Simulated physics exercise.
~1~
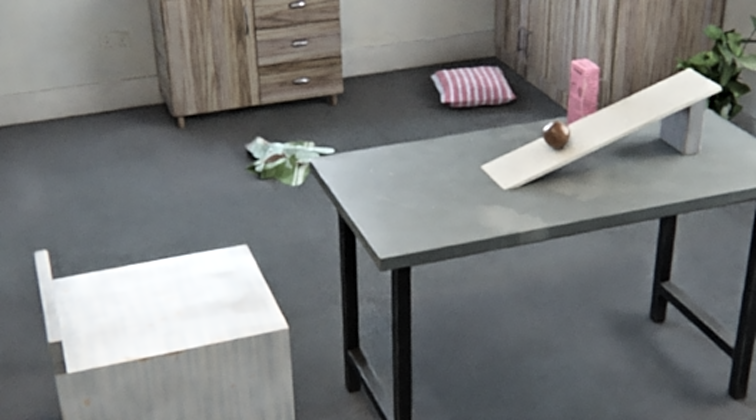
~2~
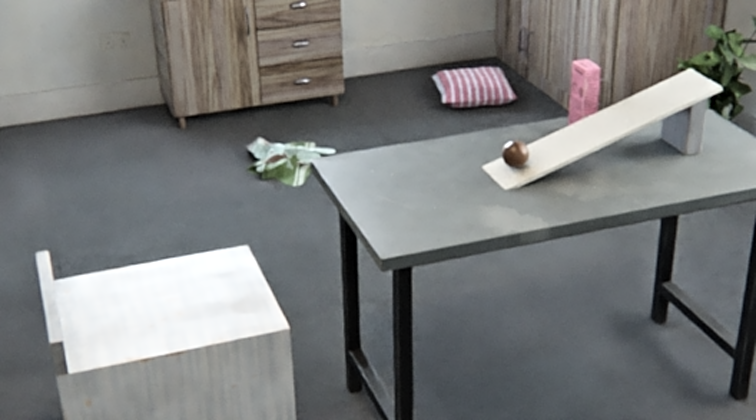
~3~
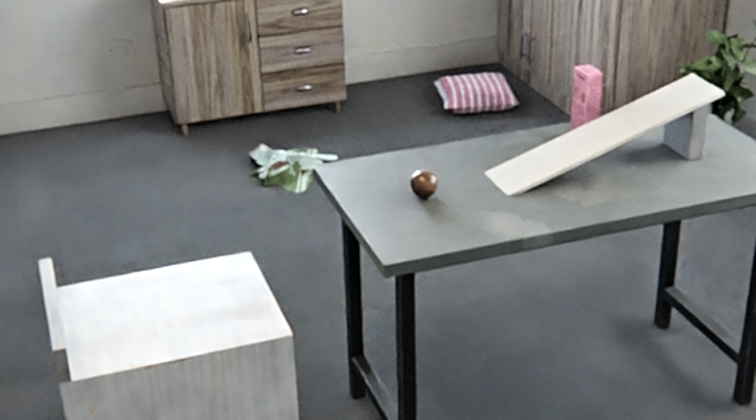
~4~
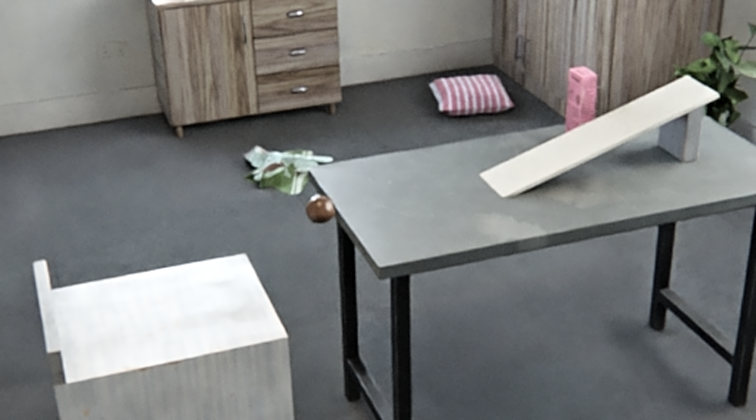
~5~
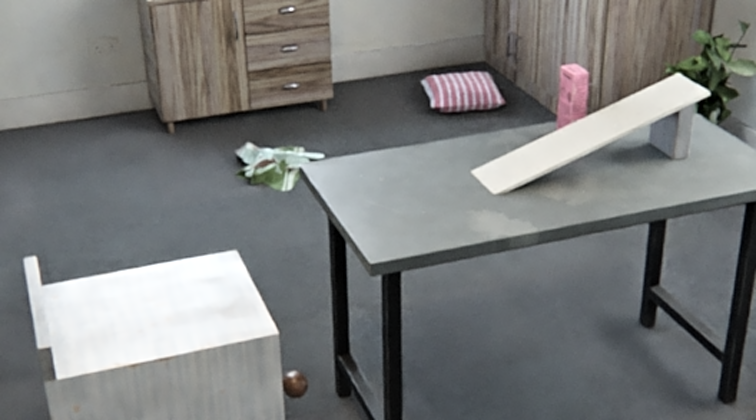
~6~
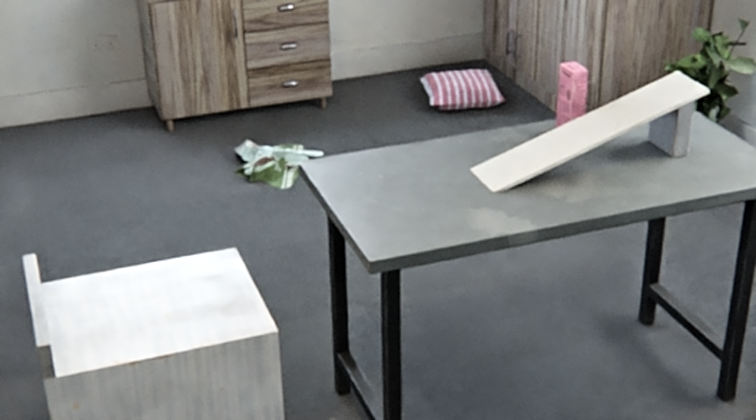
The footage shows a round brown onion rolling down a fixed ramp and left across a grey table, then going over the edge and dropping into the gap before a lower pale top, passing out of view while a pink carton stays standing.
